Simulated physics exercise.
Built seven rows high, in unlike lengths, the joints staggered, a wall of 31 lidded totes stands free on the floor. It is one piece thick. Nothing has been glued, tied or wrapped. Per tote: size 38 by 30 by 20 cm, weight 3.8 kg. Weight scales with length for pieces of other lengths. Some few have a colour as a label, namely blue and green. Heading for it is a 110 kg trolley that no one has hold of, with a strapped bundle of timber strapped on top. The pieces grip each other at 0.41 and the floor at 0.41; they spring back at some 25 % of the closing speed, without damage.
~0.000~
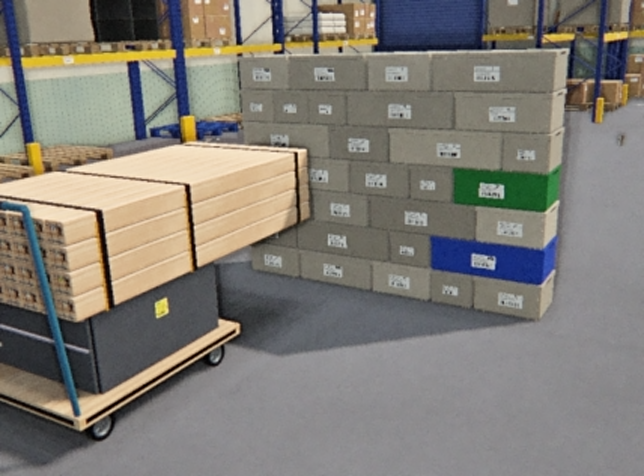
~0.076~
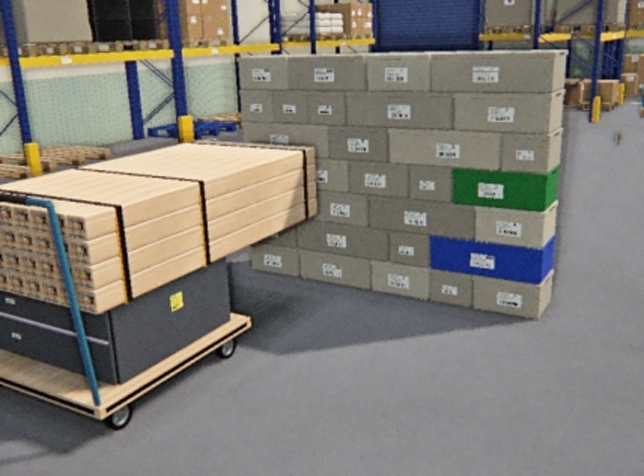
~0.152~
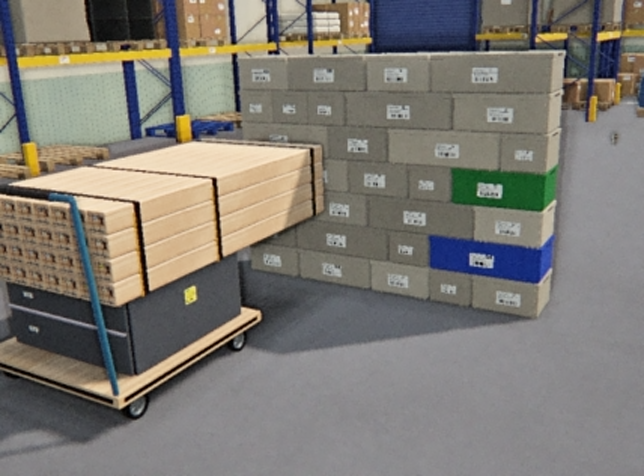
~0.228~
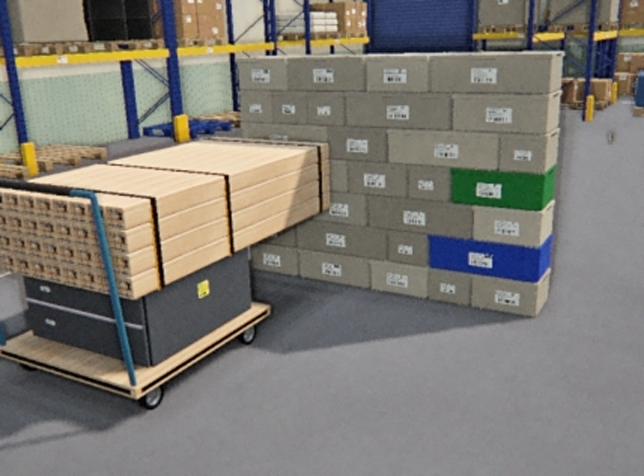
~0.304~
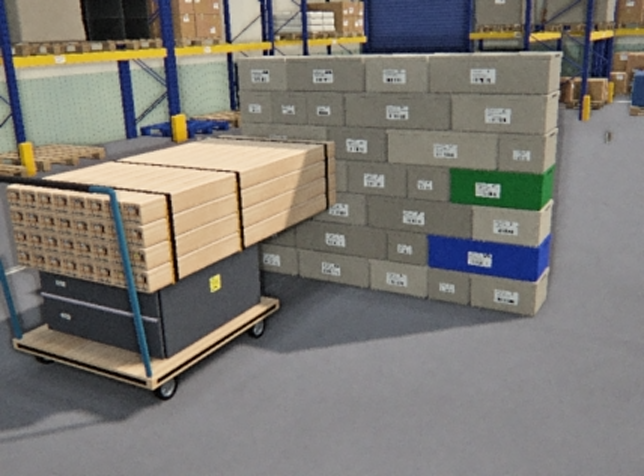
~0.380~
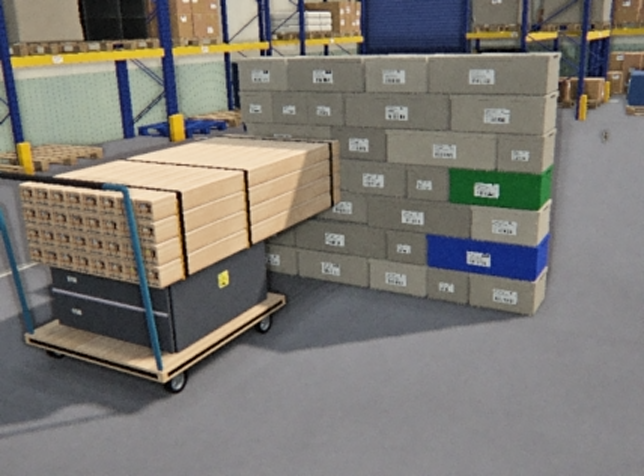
A long wall of stacked grey block-like totes, one green and one blue near its right end, stands on the grey floor of a warehouse, seen from slightly above with racks behind. At left, a flat trolley with blue handles carries strapped pale timber over a dark box. The trolley rolls right and away, slowing as its timber meets the wall, while the camera shifts slightly.
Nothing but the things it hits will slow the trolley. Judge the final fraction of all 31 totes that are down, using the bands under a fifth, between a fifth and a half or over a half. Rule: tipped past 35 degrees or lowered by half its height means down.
The fraction down is over a half.
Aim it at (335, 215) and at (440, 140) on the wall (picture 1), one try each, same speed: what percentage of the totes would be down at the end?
Around 0% first, then around 50%.
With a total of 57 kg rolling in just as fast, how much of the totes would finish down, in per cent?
Roughly 0 per cent would finish down.
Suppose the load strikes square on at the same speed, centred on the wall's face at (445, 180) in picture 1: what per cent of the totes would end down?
Estimate: About 60 %.
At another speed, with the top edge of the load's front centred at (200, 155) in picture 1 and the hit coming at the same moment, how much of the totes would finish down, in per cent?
I'd say some 20 per cent end up down.
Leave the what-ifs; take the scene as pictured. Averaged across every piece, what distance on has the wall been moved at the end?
On average the pieces shift about 75 cm.
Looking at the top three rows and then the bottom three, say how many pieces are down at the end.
12 and 4.
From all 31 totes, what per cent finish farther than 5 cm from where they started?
That makes 60 percent.
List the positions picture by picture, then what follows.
In the first picture (pixels give the middle of a visible side; the camera moves round a little), load (303, 172) 34 cm short of the wall; green tote (498, 190); blue tote (484, 261); none has stirred.
Load (311, 170) 26 cm short of the wall; green tote (497, 190), in the second picture.
Load (318, 167) 17 cm short of the wall; green tote (496, 190), in the third picture.
Load (325, 165) 9 cm short of the wall; green tote (495, 190), in the fourth picture.
Load (331, 162) just touching; blue tote (480, 259), in the fifth picture.
Load (336, 161) 55 mm into the wall's line; green tote (493, 190); blue tote (479, 258); movement in 6 of them, in the sixth picture.
After 0.84 s, load 22 cm past the wall's line, still rolling; none of the 31 totes down, 17 disturbed.
After 1.68 s, load 26 cm past the wall's line, still rolling; 6 of the 31 totes down.
After 2.04 s, load 26 cm past the wall's line, stopped; 19 of the 31 totes down.
In the end (4.4 s), load 26 cm past the wall's line, stopped; 19 of the 31 totes down; green tote unmoved; blue tote unmoved. That is 61 per cent. From the last view, middles, green tote near (500, 184), blue tote near (487, 251).
